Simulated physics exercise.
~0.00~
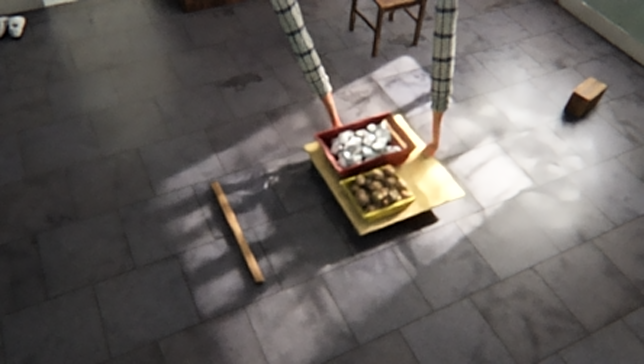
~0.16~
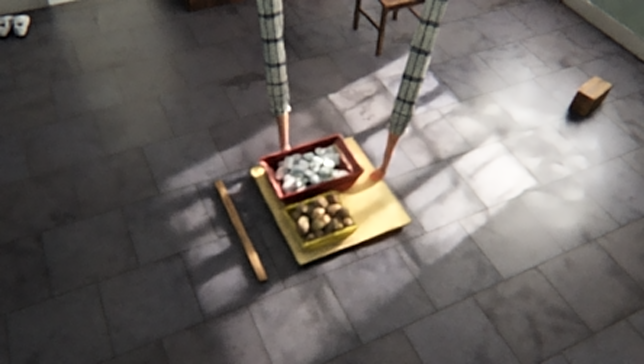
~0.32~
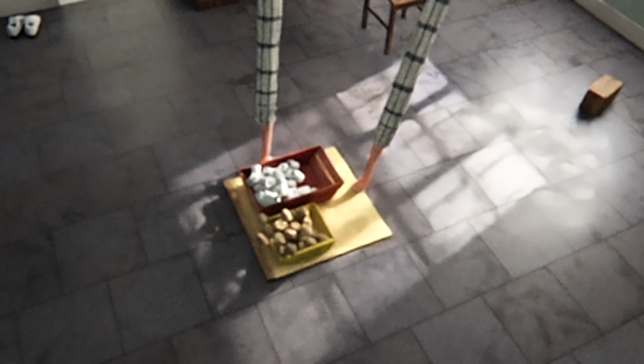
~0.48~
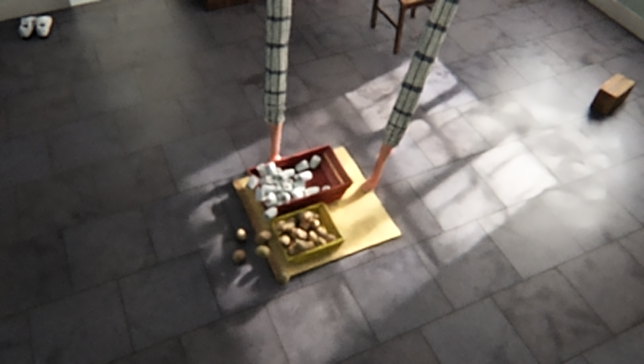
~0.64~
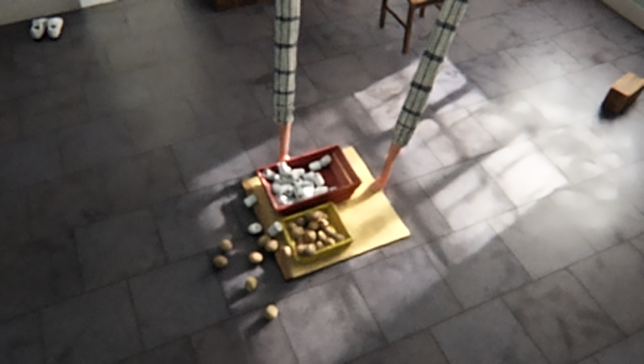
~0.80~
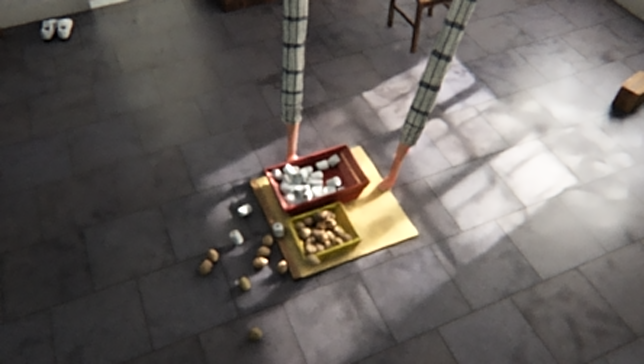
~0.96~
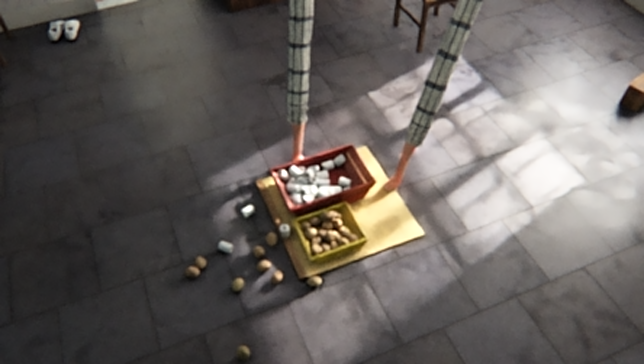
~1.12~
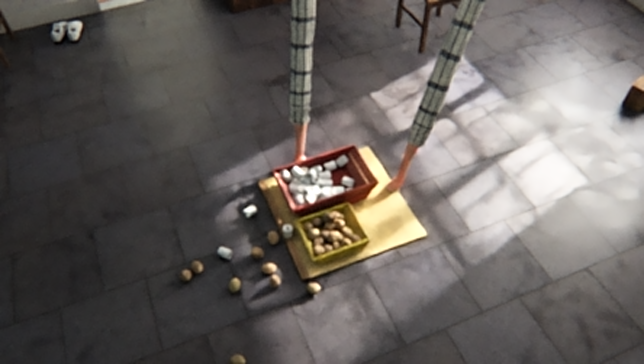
Two arms in checked sleeves reach down from the top of the view, seen from above, holding a pale yellow board over a grey tiled floor streaked with sunlight. On the board sit a red tray of white rolls and, nearer the viewer, a smaller yellow tray of round brown pieces. The arms swing the board down and to the left toward a wooden strip, where it stops abruptly. The contents lurch left, and several brown pieces and a few white rolls tumble over the side. They scatter leftward across the tiles, while most remain in their trays, still held by the hands.
